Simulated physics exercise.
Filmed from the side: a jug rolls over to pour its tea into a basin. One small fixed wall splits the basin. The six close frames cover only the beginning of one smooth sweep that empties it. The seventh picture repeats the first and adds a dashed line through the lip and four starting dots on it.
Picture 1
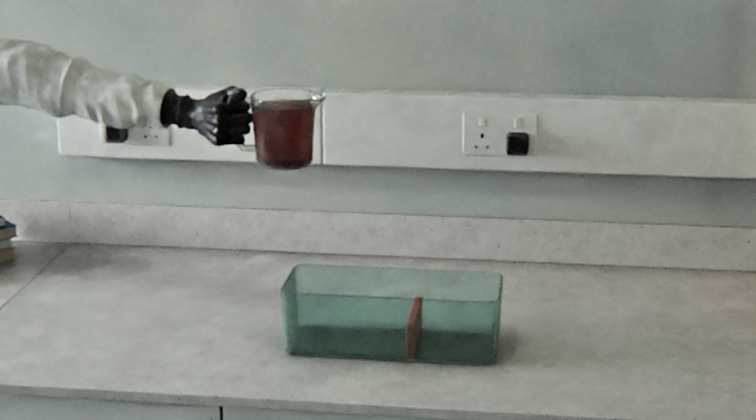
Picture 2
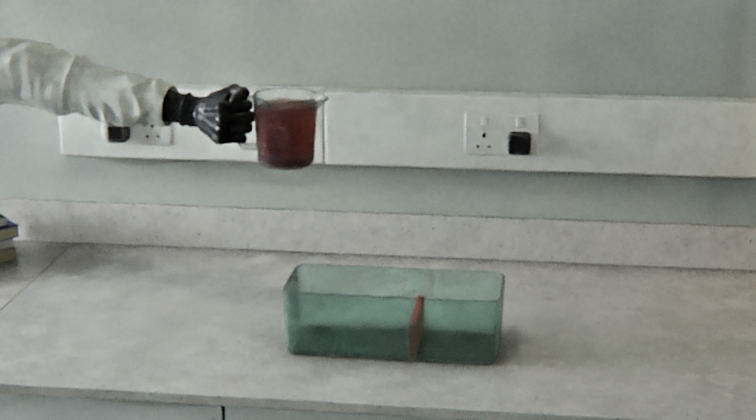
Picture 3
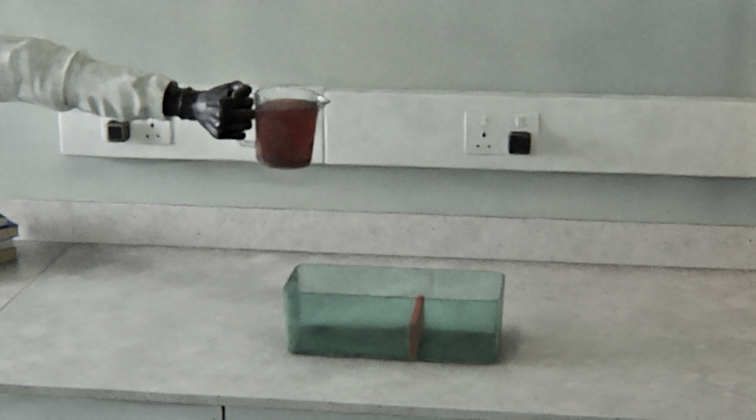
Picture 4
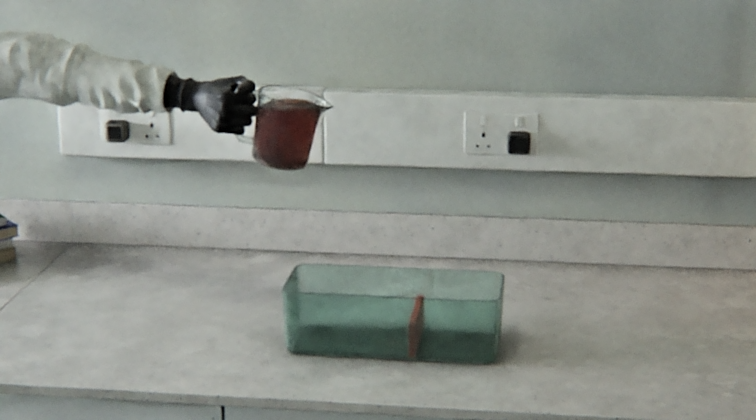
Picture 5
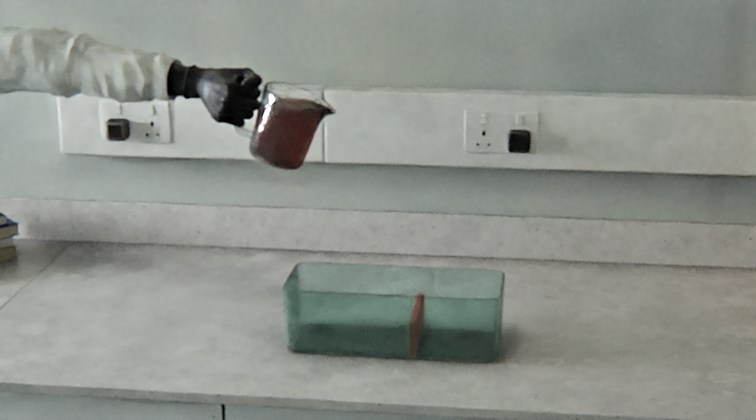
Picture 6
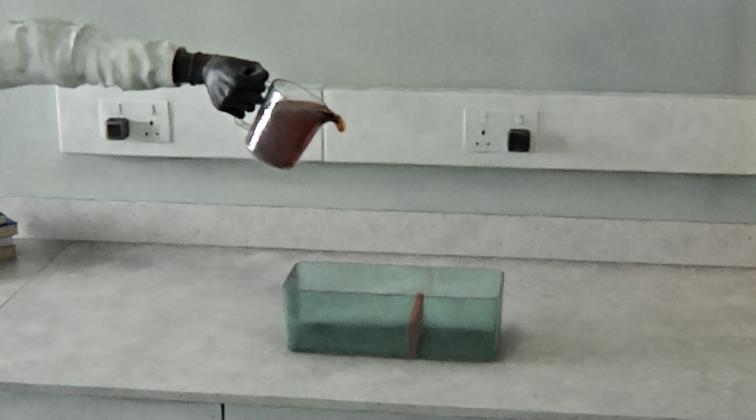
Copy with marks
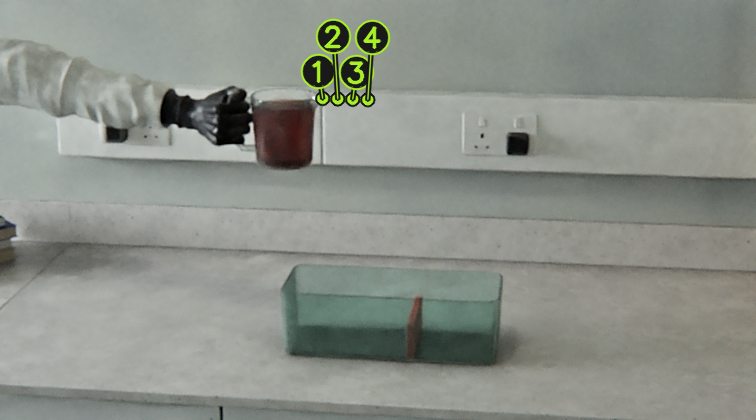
A glass jug of dark reddish-brown tea, gripped by a black-gloved hand, hangs upright above a worktop and a greenish basin divided by a low reddish wall. The hand then gradually tilts the jug to the right, and tea slips over its lip in a short curl.
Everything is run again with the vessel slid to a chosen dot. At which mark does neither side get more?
The answer is place 3.
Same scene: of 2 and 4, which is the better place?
4 it is.
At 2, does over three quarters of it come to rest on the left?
Yes.
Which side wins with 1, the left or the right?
More ends on the left.
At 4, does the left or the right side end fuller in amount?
The right side.
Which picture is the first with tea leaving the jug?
In picture 6.
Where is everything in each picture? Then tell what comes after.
In the first picture, upright, lip at (325, 98); basin from (284, 352) to (496, 363); top of the wall at (415, 310); nothing has left yet.
In the second picture, upright, lip at (327, 99); nothing has left yet.
In the third picture, tipped about 5°, lip at (329, 101); nothing has left yet.
In the fourth picture, tipped about 11°, lip at (332, 106); nothing has left yet.
In the fifth picture, tipped about 20°, lip at (335, 112); nothing has left yet.
In the sixth picture, tipped about 29°, lip at (337, 120); tea is over the lip, down to (341, 130).
In lime, 1 at (322, 98); 2 at (337, 98); 3 at (352, 99); 4 at (367, 99).
Choosing 1, about 94 % ends left of the wall and 3 % right of it; 3 % is lost outside.
Choosing 2, about 87 % ends left of the wall and 3 % right of it; 10 % is lost outside.
Choosing 3, about 57 % ends left of the wall and 39 % right of it; 4 % is lost outside.
Choosing 4, about 23 % ends left of the wall and 74 % right of it; 3 % is lost outside.
